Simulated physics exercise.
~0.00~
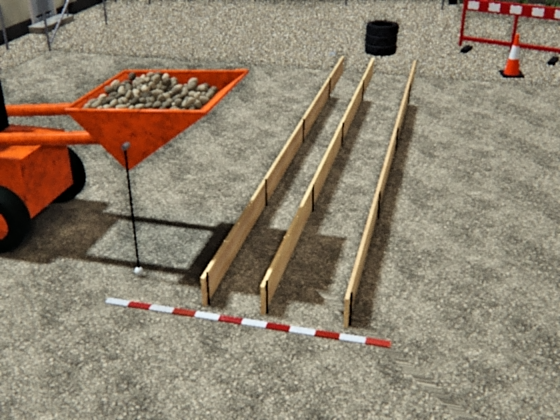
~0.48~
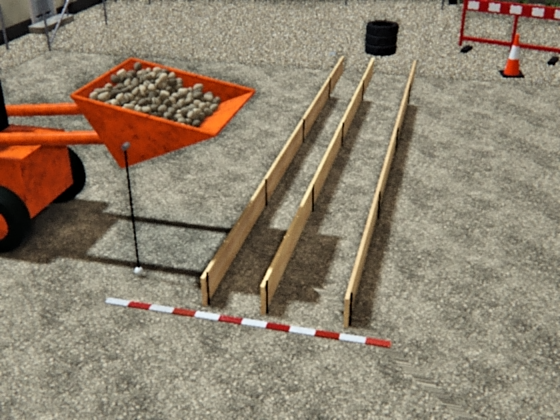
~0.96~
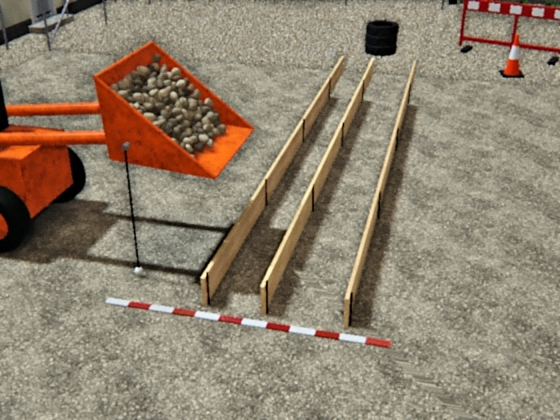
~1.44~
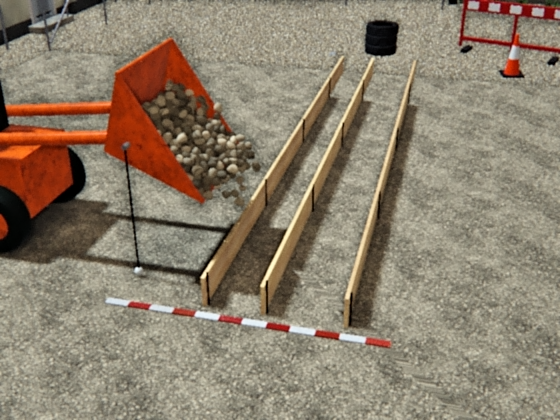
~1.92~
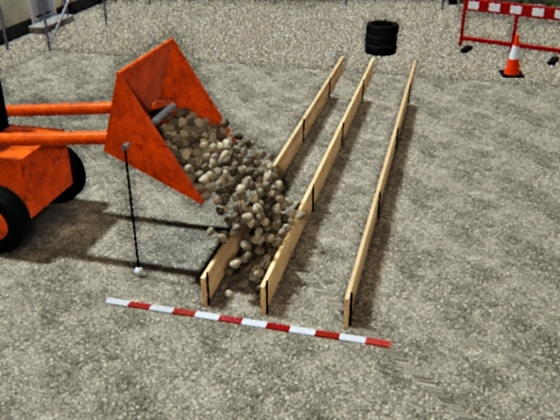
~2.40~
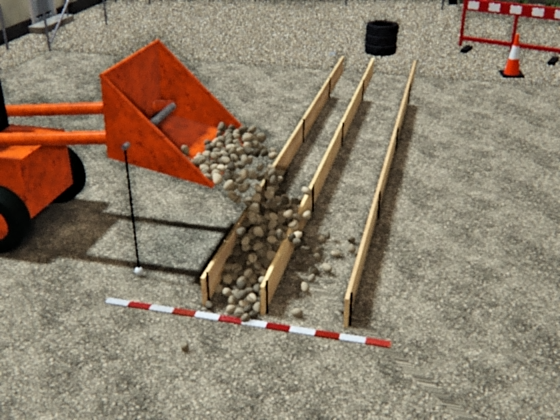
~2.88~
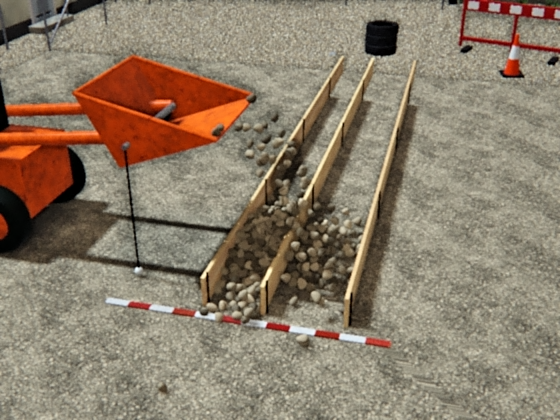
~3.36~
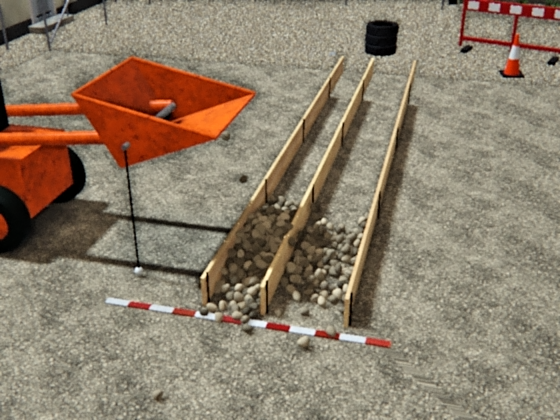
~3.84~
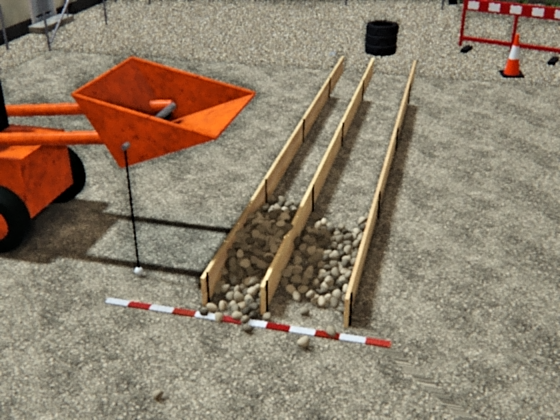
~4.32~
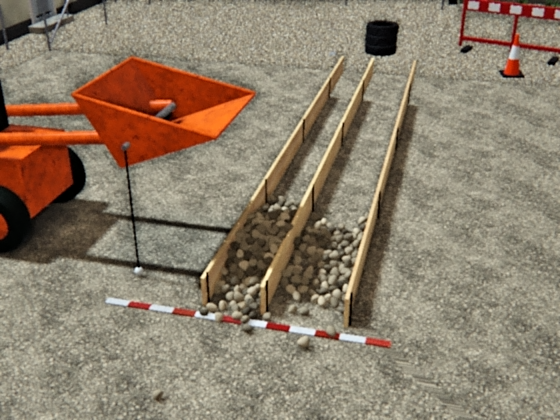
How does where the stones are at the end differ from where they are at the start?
At the start the stones are heaped in the raised orange bucket on the left. At the end they lie lower and farther right, on the ground, mostly between the near ends of the wooden planks.
